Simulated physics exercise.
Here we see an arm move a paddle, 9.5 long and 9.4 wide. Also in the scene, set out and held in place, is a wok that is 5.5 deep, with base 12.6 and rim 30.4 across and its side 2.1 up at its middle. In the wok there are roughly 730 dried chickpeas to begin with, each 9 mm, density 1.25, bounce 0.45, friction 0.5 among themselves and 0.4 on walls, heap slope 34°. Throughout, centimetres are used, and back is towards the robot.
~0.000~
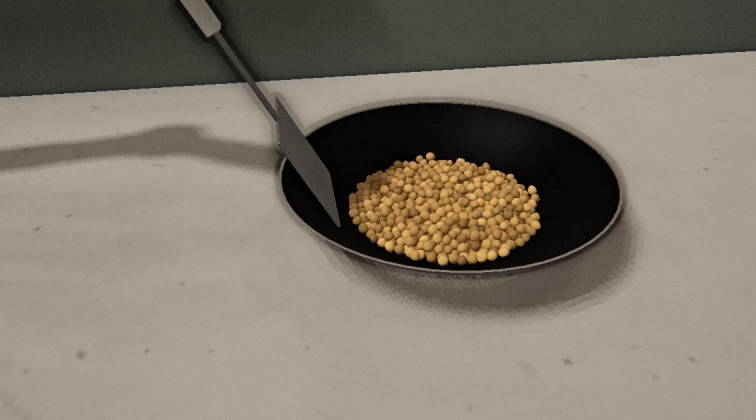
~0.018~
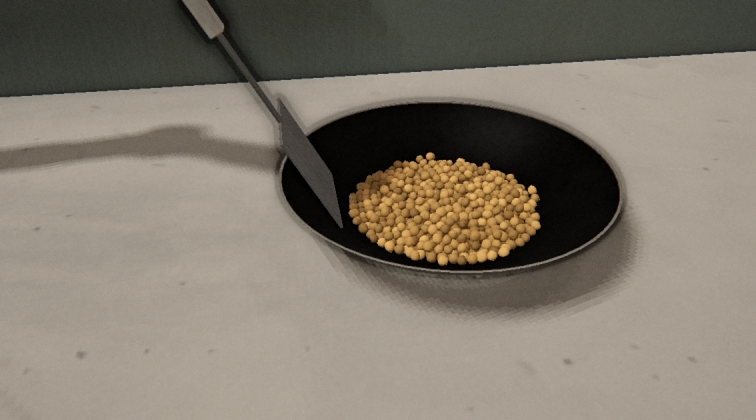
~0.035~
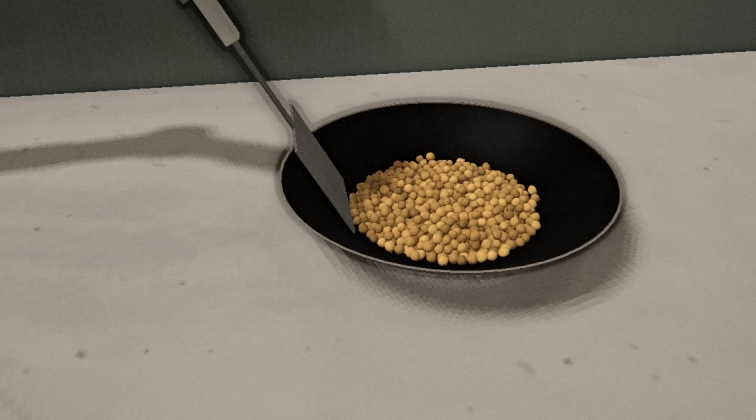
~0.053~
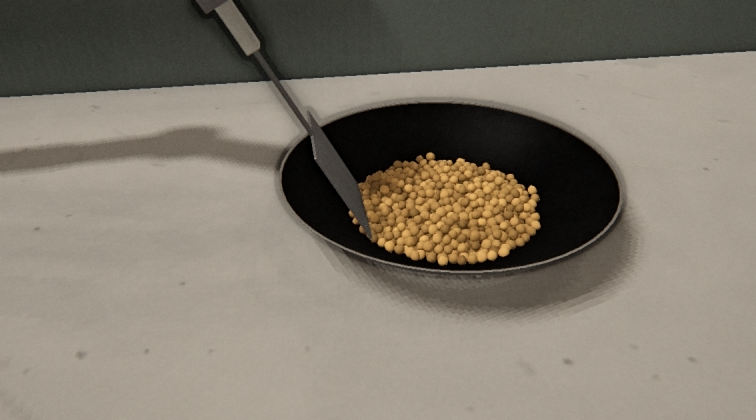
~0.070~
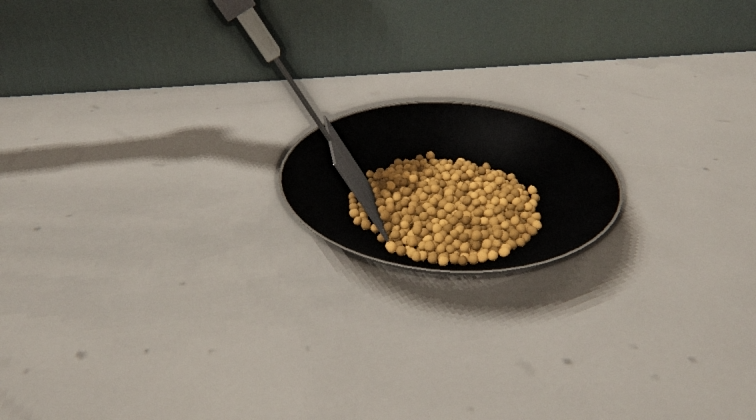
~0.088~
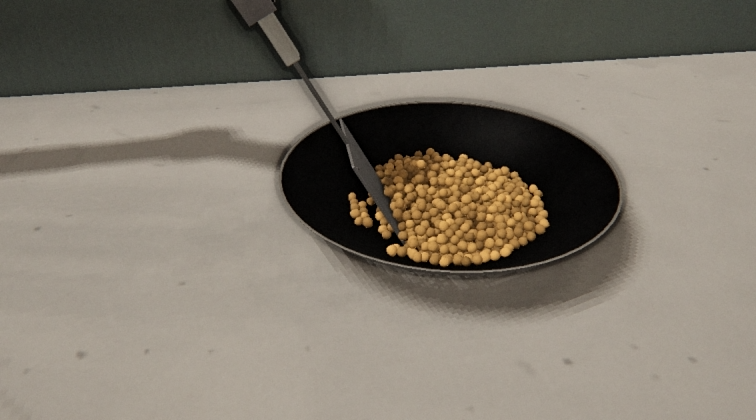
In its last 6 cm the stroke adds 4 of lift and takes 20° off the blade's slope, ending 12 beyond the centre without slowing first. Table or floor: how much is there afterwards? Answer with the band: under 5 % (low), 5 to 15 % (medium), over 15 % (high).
High, over 15 %.
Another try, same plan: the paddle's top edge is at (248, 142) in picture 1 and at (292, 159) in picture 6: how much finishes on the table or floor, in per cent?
About 15 per cent.
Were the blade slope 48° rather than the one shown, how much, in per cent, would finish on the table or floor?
In that case around 35 per cent.
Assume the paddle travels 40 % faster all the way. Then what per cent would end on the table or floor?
I'd reckon close to 45 per cent.
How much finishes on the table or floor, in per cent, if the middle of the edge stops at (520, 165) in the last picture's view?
Estimate: Approx. 10 %.
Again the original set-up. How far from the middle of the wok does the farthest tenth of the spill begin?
It comes to about 55 cm.
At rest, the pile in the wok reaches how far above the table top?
5.0 cm.
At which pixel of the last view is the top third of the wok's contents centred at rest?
Look near (525, 187).
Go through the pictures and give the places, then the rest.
The first frame shows paddle top edge at (277, 118), sloping 62°; upper third of the load around (446, 198), from x 355 to 535, top at y 155; 728 in the wok.
The second frame shows paddle top edge at (279, 119), sloping 62°; upper third of the load around (446, 198), from x 355 to 535, top at y 155.
The third frame shows paddle top edge at (293, 126), sloping 62°; upper third of the load around (446, 198), from x 355 to 535, top at y 155.
The fourth frame shows paddle top edge at (311, 133), sloping 62°; upper third of the load around (446, 198), from x 355 to 535, top at y 155.
The fifth frame shows paddle top edge at (329, 138), sloping 62°; upper third of the load around (445, 196), from x 350 to 535, top at y 155.
The sixth frame shows paddle top edge at (346, 141), sloping 62°; upper third of the load around (450, 192), from x 350 to 545, top at y 155; 728 in the wok.
After 0.16 s, sloping 62°, highest piece 8 above the table; 728 in the wok.
After 0.23 s, sloping 58°, highest piece 7 above the table; 728 in the wok.
After 0.47 s, sloping 42°, highest piece 10 above the table; 478 in the wok, 171 on the table or floor, 79 on the blade or in flight.
After 1.52 s, sloping 42°, highest piece 6 above the table; 478 in the wok, 250 on the table or floor.
At rest, 478 in the wok, 250 on the table or floor. That is 34 % on the table or floor.
